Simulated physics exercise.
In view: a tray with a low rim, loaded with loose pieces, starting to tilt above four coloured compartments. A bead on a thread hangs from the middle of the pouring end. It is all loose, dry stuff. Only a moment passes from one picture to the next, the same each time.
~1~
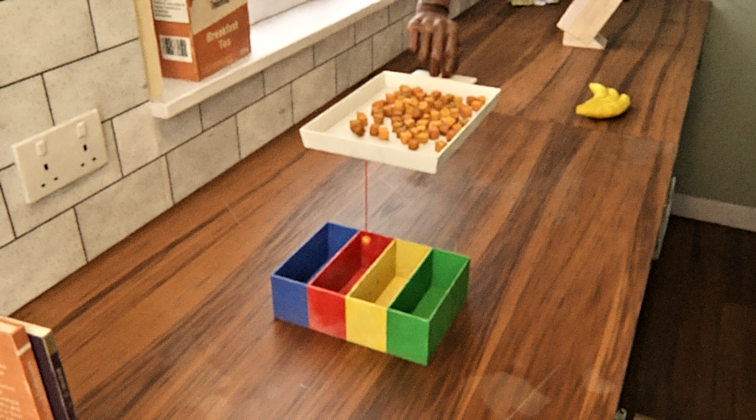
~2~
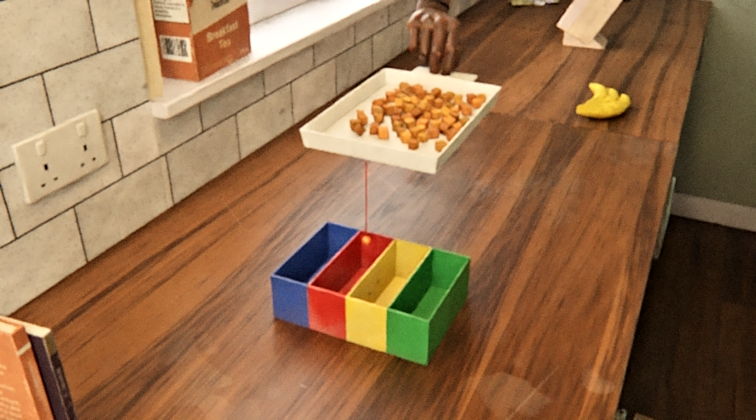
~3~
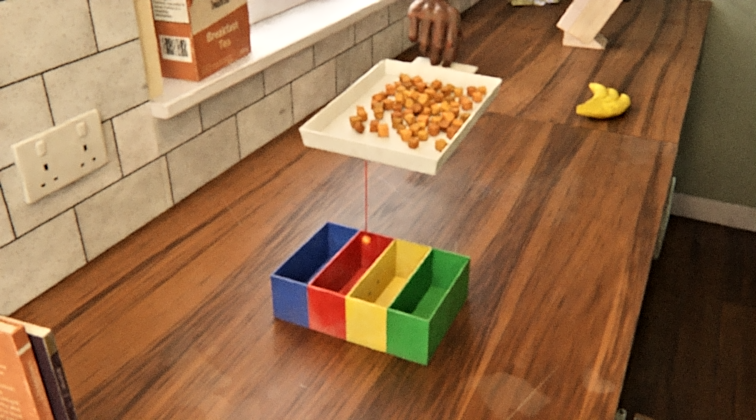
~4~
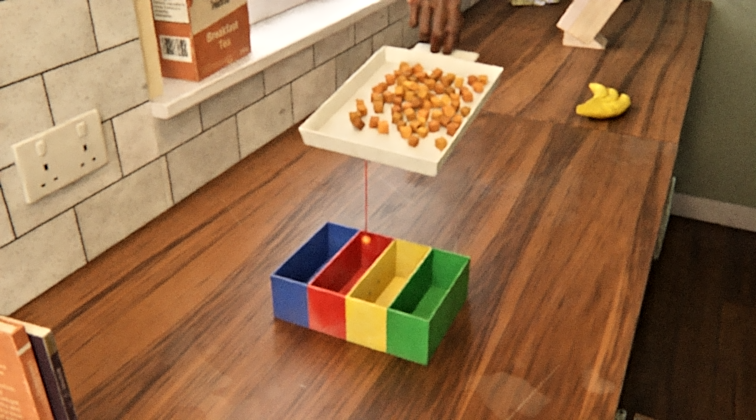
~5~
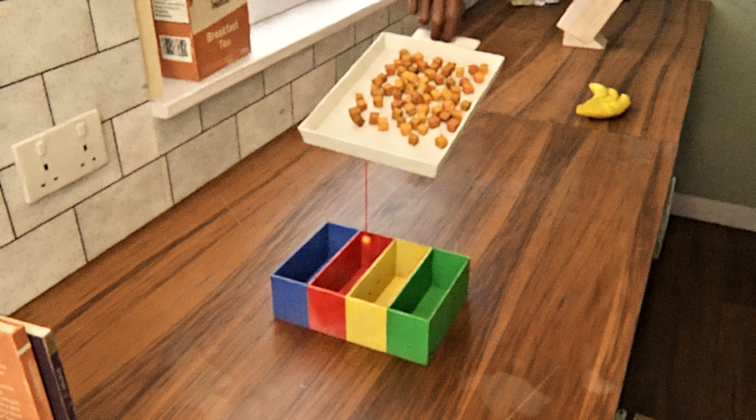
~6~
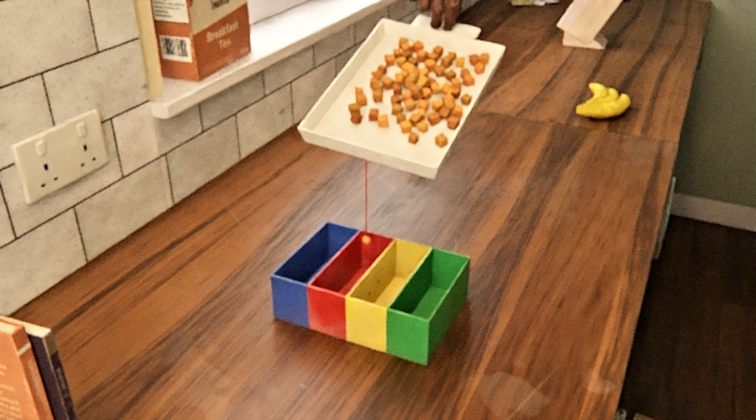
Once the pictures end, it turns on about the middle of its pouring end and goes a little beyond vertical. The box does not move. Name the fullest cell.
It favours the green compartment.
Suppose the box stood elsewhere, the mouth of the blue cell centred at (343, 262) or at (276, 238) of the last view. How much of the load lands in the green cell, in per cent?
Roughly 20 per cent, and 20 per cent.
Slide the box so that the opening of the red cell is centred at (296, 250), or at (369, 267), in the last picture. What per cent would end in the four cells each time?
Roughly 20 per cent, and 80 per cent.
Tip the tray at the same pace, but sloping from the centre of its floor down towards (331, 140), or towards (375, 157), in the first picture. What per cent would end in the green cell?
Near 0 % and 10 %.
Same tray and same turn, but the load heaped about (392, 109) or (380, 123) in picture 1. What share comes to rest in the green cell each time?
Near 30 % and 30 %.
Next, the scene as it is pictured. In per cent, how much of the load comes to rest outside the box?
Close to 10 per cent.
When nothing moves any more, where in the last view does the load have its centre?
At about (395, 325).
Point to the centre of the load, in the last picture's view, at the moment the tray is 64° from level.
Around (406, 124).
Soon, tray tipped steeply; all on the tray.
A while on, tray tipped past a quarter turn; all on the tray.
Towards the end, tray tipped past a quarter turn; about half in the green cell; about a quarter in the yellow cell; a small part in the red cell; a small part in the blue cell; a small part falling or outside the box.
Finally, tray tipped past a quarter turn; about half in the green cell; about a quarter in the yellow cell; a small part in the red cell; a small part in the blue cell; a small part outside the box.
